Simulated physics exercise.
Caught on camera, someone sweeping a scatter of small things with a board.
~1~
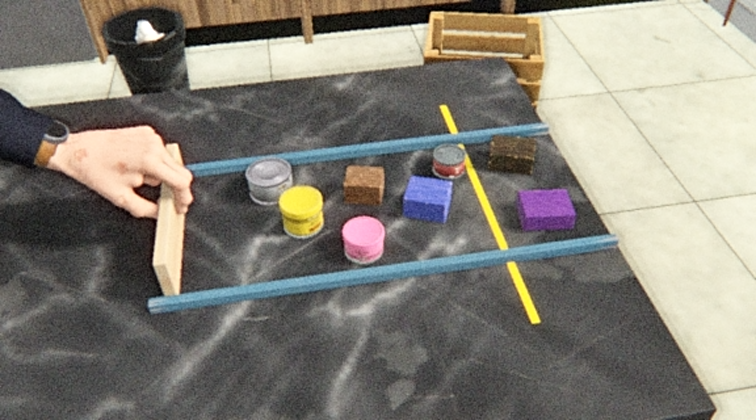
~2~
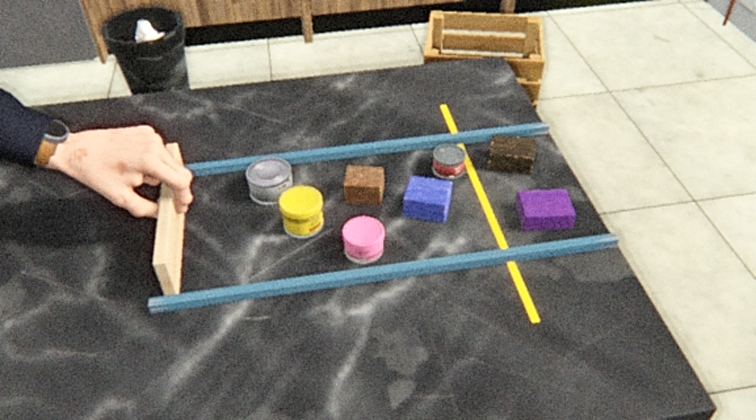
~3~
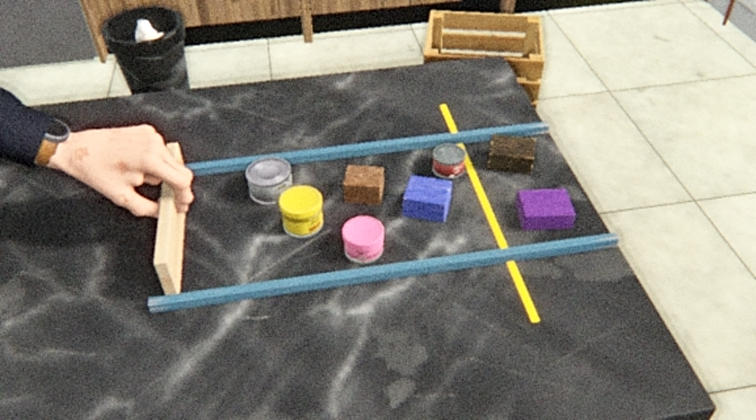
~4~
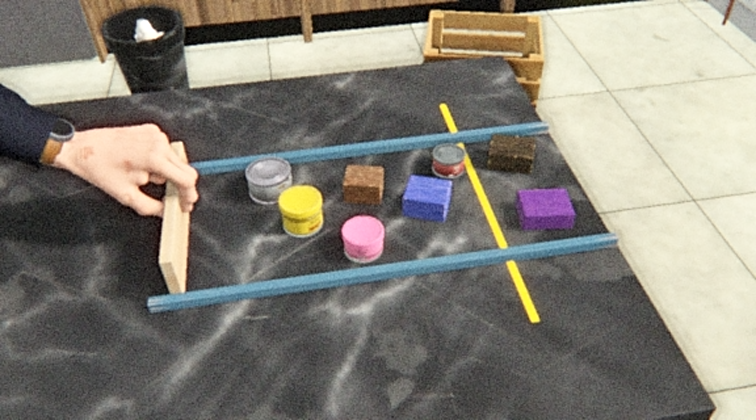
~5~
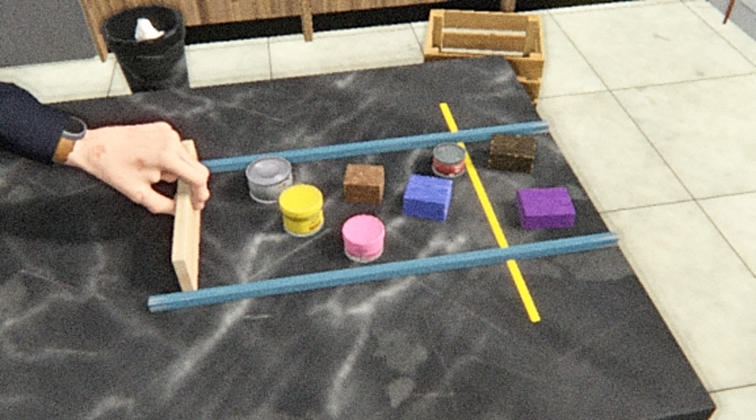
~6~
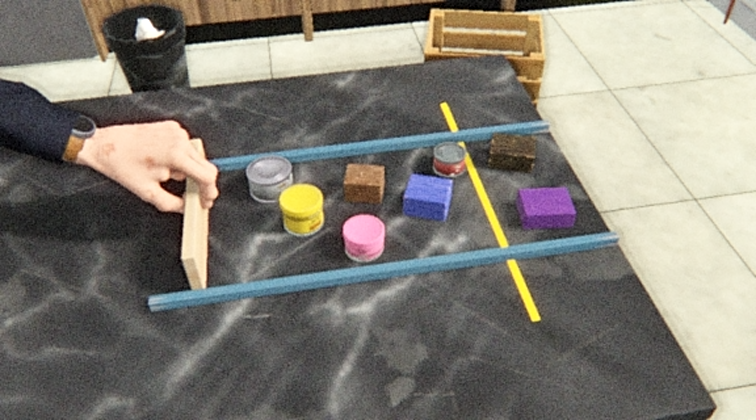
A hand slides a wooden board slightly right toward scattered pots and blocks that stay still.
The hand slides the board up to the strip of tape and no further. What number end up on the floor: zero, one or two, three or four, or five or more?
As it turns out, the number that fall off is zero.
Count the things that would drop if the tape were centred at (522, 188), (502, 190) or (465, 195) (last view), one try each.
Try by try, 2, 1 and 0.
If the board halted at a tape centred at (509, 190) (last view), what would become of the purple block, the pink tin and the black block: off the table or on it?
The purple block goes over; the pink tin holds on; the black block falls.
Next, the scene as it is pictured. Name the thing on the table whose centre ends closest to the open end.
That is the black block.
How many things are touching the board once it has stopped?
The number is 3.
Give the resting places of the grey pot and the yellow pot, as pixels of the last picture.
About (486, 144), and the other about (504, 185).
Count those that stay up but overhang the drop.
Overhanging: 2.
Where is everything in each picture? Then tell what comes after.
Purple block (545, 210); black block (512, 155); red pot (449, 162); board (172, 216); tape (481, 195), in the first frame.
Black block (512, 154); yellow pot (302, 213), in the second frame.
Red pot (449, 161); brown block (364, 185), in the third frame.
Purple block (544, 209); blue block (427, 198), in the fourth frame.
Black block (512, 153); grey pot (270, 180), in the fifth frame.
Purple block (545, 208); black block (512, 153); red pot (450, 160); board (197, 211); tape (482, 193), in the sixth frame.
Soon after, none off yet; purple block at rest near (545, 208); black block at rest near (512, 153); red pot at rest near (450, 160).
In the end, the number that fall off is zero.
